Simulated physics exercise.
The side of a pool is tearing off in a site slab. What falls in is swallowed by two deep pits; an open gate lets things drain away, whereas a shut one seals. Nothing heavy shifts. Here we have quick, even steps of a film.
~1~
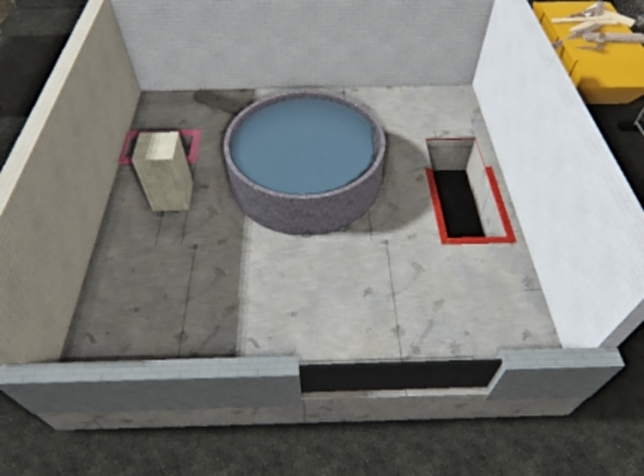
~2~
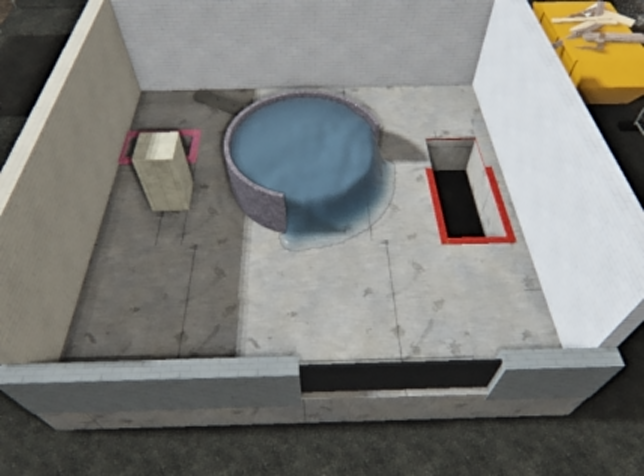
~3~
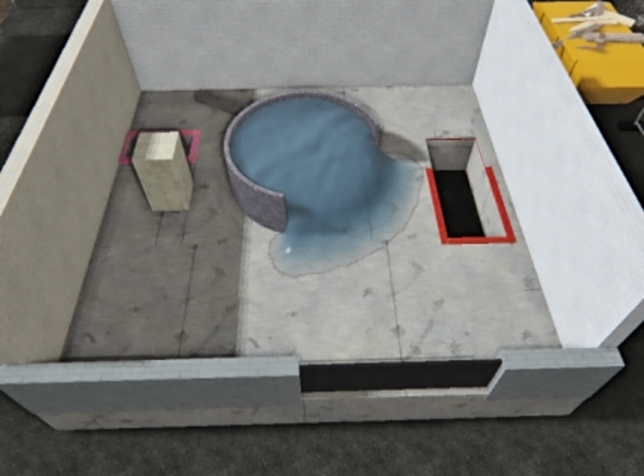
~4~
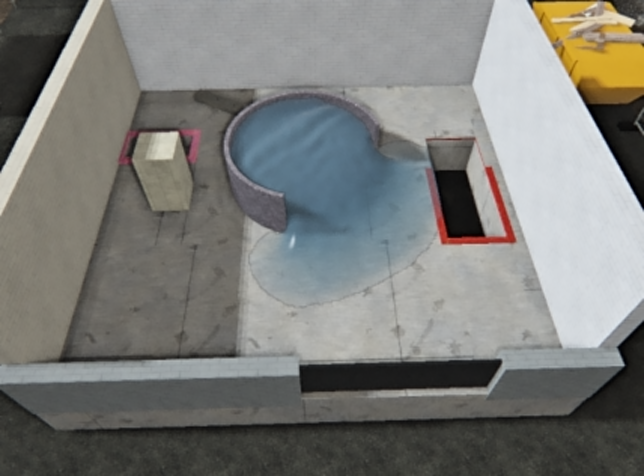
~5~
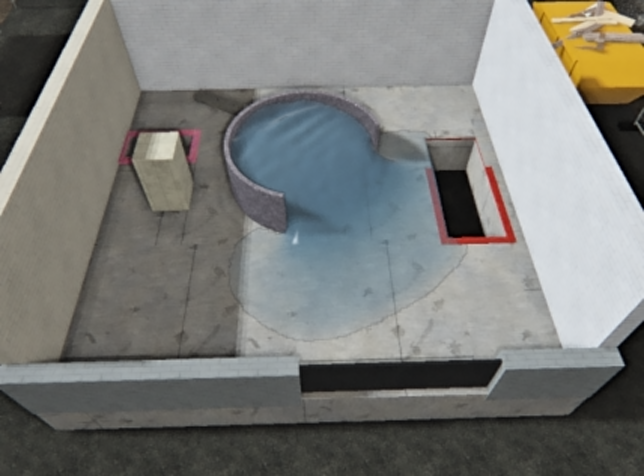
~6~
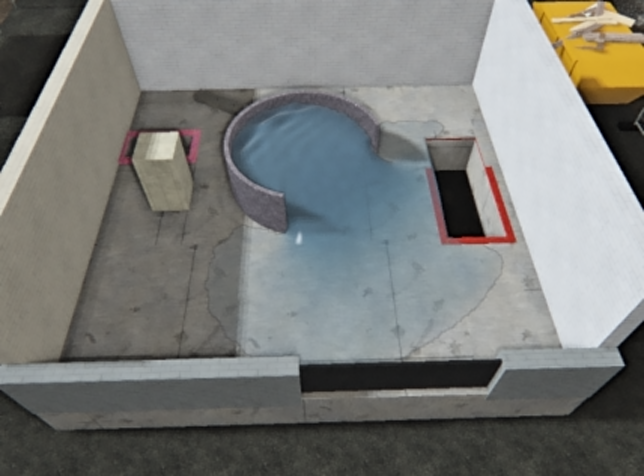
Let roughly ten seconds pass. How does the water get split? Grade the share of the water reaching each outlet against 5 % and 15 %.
By my reckoning the gate stays under 5 %, the red pit goes over 15 %, the pink pit stays under 5 %.
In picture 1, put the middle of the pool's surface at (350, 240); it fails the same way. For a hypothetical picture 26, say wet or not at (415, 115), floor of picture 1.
There: No water.
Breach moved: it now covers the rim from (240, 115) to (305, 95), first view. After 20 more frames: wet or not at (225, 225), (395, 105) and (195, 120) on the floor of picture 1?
Going point by point: Left unwetted, waterlogged, waterlogged.
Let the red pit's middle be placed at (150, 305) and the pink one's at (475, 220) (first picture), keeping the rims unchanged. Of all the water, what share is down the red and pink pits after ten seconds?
Per cent, approx.: Red 25, pink 35.
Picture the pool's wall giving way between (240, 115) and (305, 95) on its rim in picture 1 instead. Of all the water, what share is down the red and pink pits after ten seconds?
In percent: Red 20, pink 40.
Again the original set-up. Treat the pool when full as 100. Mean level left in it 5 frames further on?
Somewhere around 48 %, give or take.
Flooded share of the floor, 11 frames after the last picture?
Roughly 40 %.
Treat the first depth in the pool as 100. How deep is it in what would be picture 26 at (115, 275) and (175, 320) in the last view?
First 2 %, then 4 %.
A moment on, water covers 35 % of the floor; the gate 0 %, the red pit 13 %, the pink pit 0 %.
Next, water covers 40 % of the floor; the gate 0 %, the red pit 21 %, the pink pit 0 %.
Then, water covers 50 % of the floor; the gate 0 %, the red pit 31 %, the pink pit 0 %.
Later, water covers 65 % of the floor; the gate 0 %, the red pit 48 %, the pink pit 0 %.
In the end, water covers 70 % of the floor; the gate 0 %, the red pit 56 %, the pink pit 2 %.
